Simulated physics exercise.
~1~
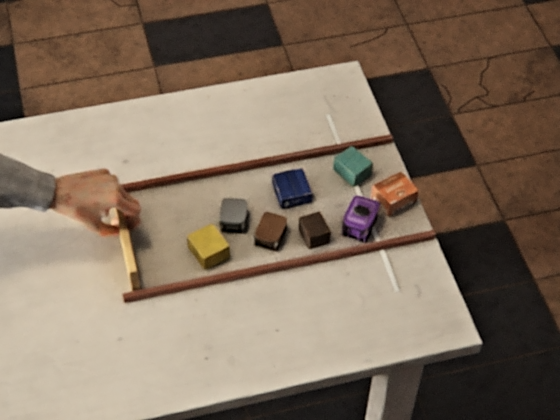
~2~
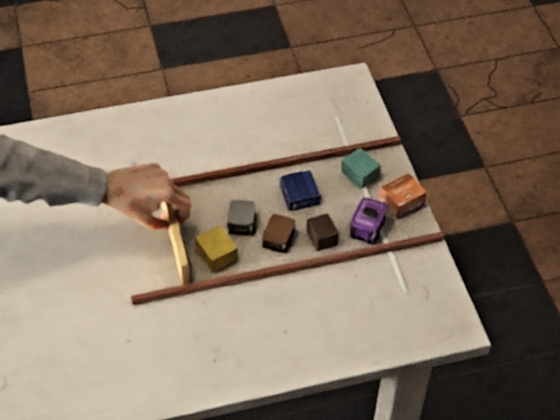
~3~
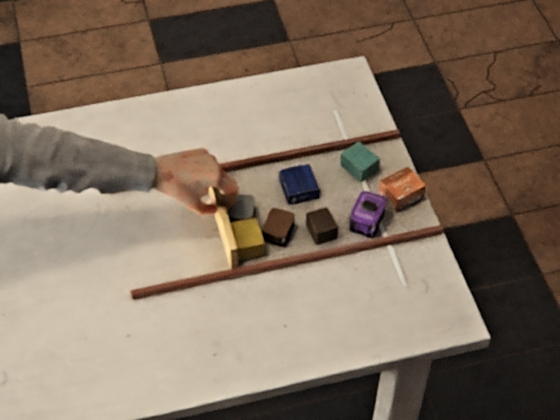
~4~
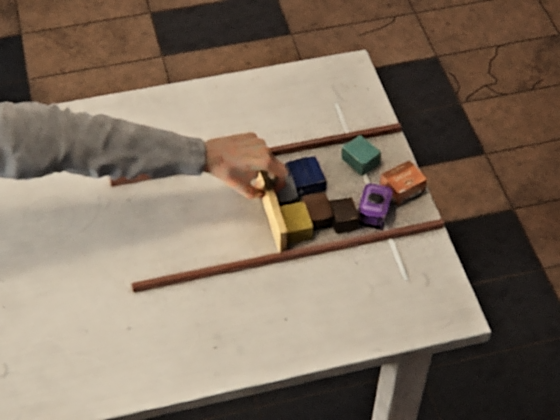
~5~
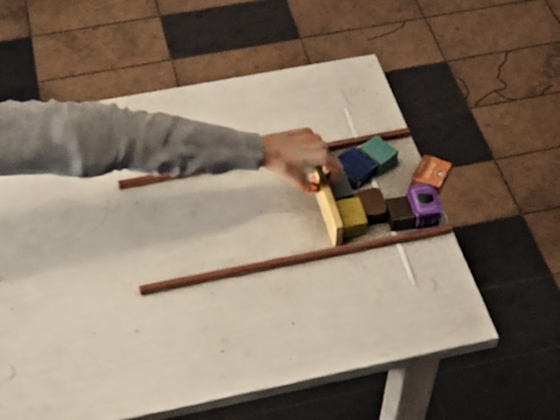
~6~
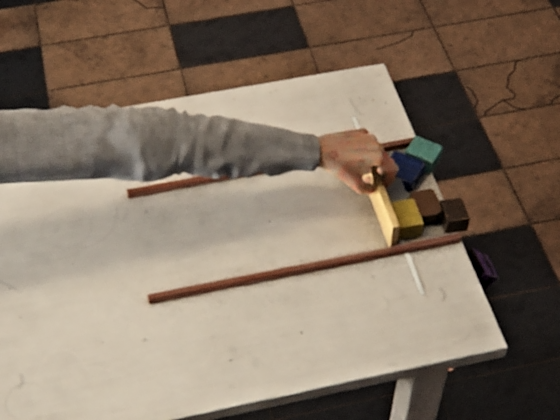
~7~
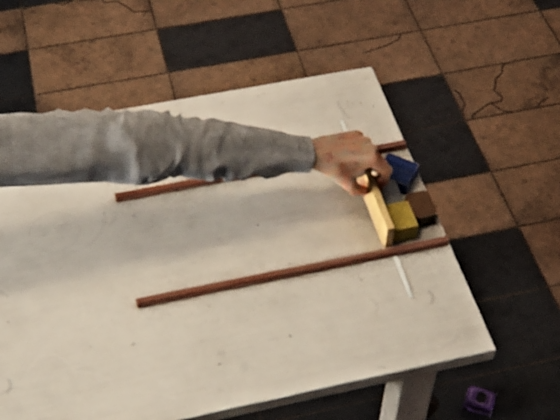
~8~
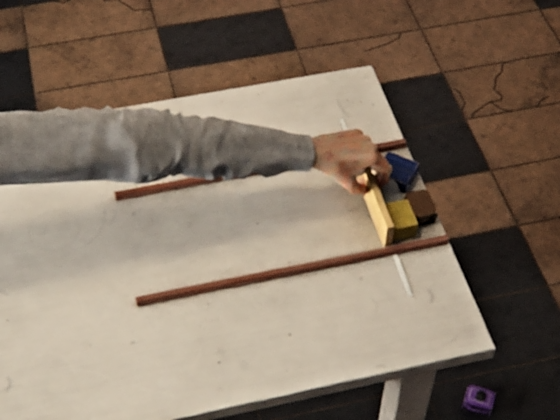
At first, a hand holds an upright board at the left of a pale table, where small colourful blocks and a purple case lie scattered between two reddish-brown rails. The hand sweeps the board to the right, gathering the yellow and grey blocks, then pushing them into the brown, black and blue ones. The bunched pieces shove the purple case and the turquoise and orange pieces toward the table's end. The orange piece goes over, and the purple case drops after it, followed by the turquoise and black blocks. The board stops near the tape line, with yellow, brown and blue blocks still on the table and the purple case on the floor.
